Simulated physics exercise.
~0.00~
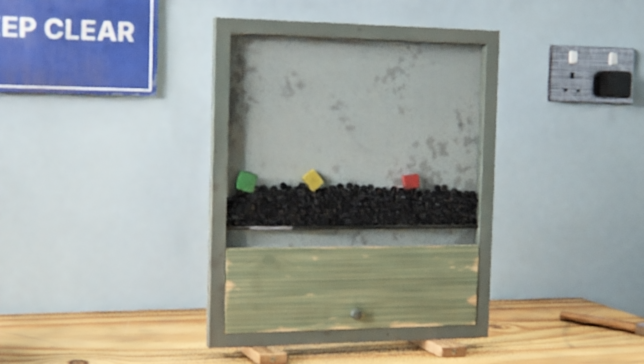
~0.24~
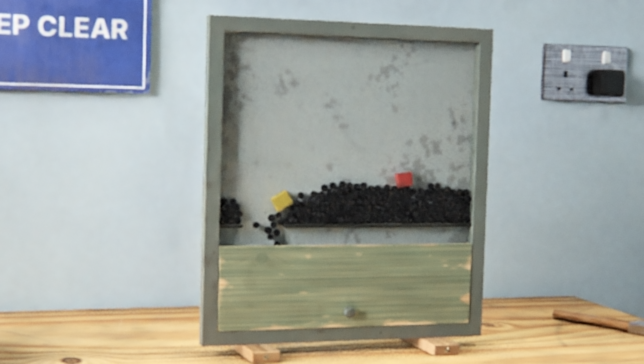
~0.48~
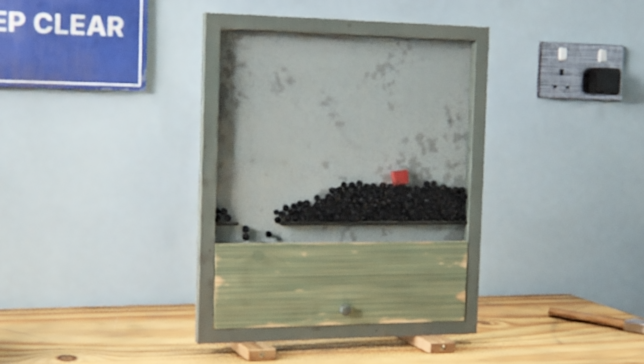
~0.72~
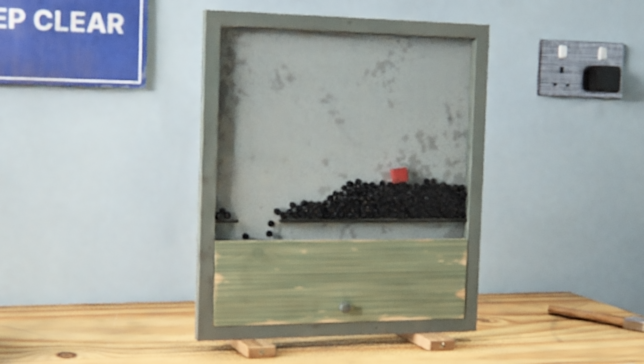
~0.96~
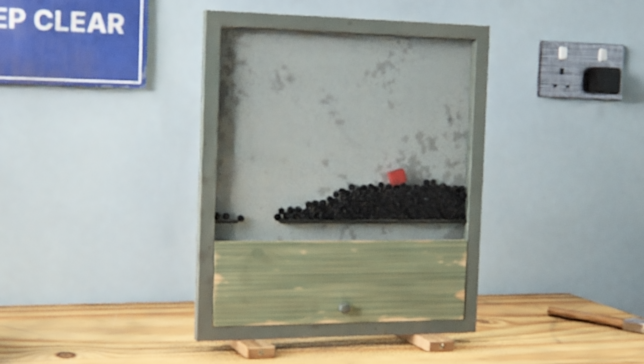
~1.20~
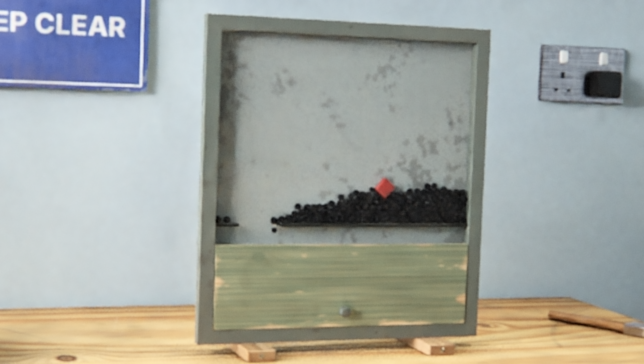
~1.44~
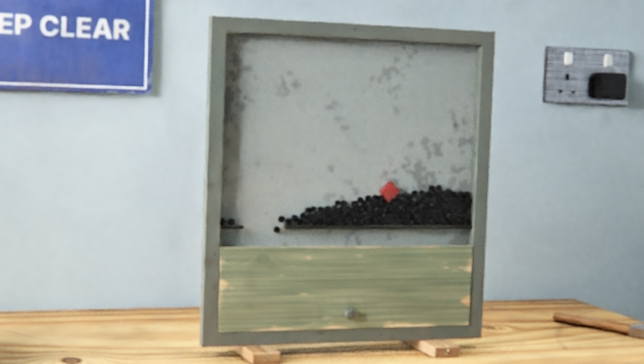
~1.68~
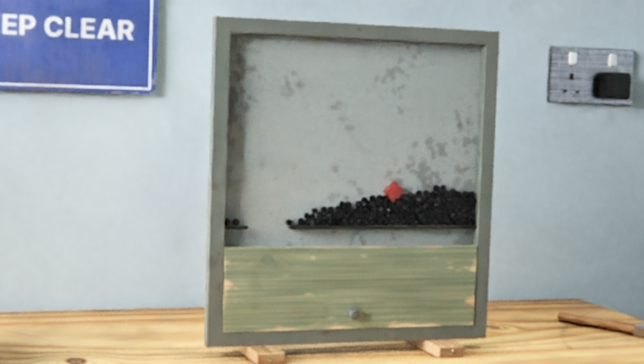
On a wooden table against a pale blue wall, a grey-green framed, clear-faced case is seen from the front by a slightly swaying camera. A layer of small black beads fills its shelf, with a green block at left, a yellow one beside it and a red one right of centre. A gap opens in the shelf near the left, and beads pour through as the green block disappears and the yellow block slides down toward the opening. The yellow block vanishes too, while beads keep trickling. The red block tips and shifts slightly left and down, ending tilted on the remaining sloping heap.
